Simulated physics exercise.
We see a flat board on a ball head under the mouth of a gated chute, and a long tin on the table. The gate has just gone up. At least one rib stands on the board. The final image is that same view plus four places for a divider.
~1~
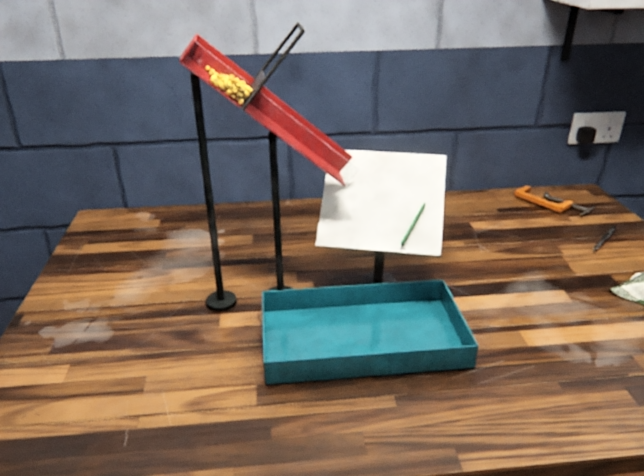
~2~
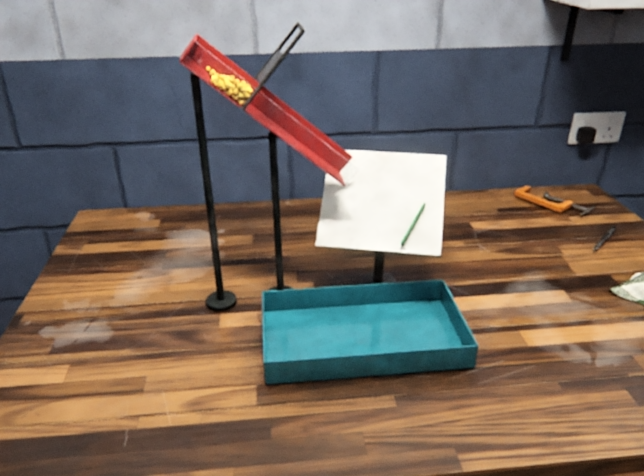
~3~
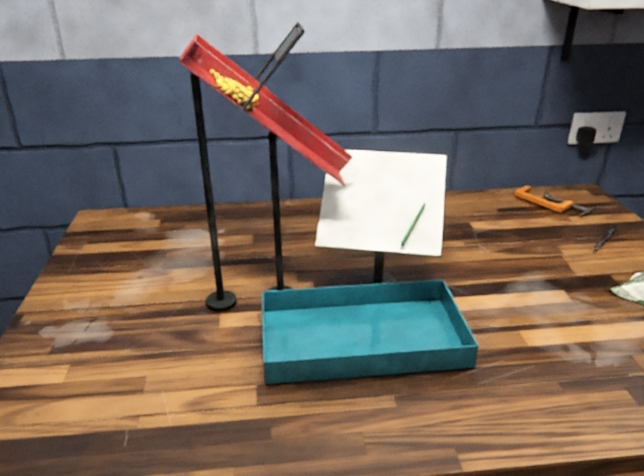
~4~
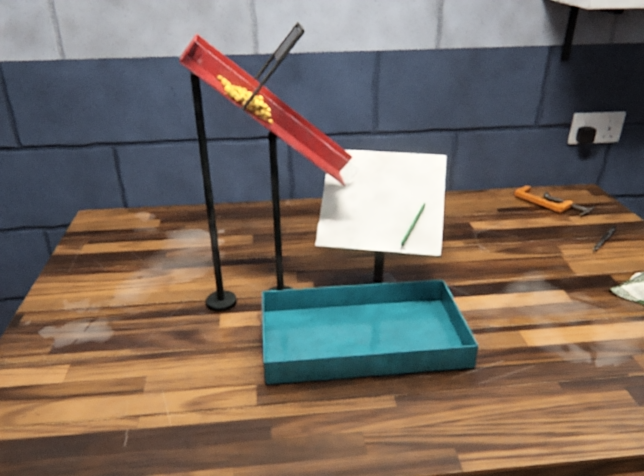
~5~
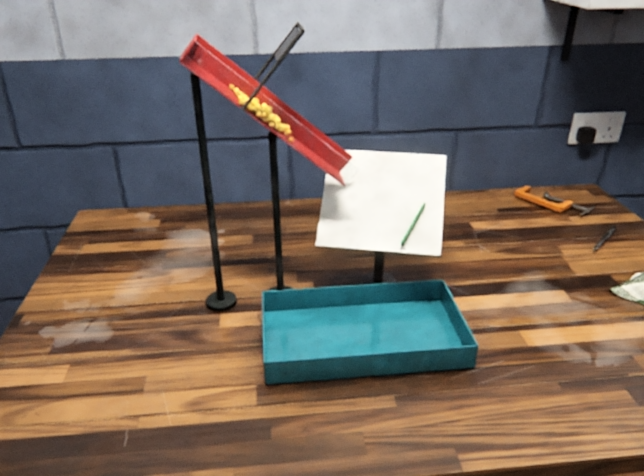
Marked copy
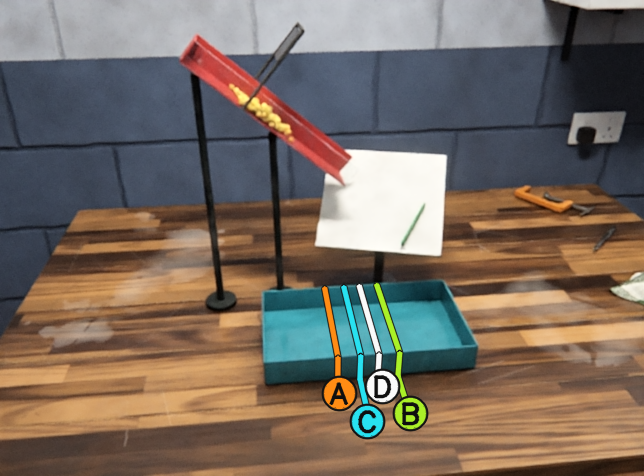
The video shows a dark gate lifting on a sloping red chute above a workbench, and yellow pieces behind it sliding partway down to the right, while a tilted white board with a green strip and an empty teal tray stay still.
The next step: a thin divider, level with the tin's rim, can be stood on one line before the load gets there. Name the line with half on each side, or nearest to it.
Best: B.
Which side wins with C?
The right side.
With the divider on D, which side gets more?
The right side.
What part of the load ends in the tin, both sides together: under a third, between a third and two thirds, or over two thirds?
About that: Over two thirds.
On the marked copy, line A crosses the front rim at (337, 356); line B crosses the front rim at (399, 352); line C crosses the front rim at (360, 355); line D crosses the front rim at (378, 353).
For line A, of what is caught, none on the left of the divider, all on the right.
For line B, of what is caught, about two thirds on the left of the divider, about a third on the right.
For line C, of what is caught, none on the left of the divider, all on the right.
For line D, of what is caught, a small part on the left of the divider, nearly all on the right.
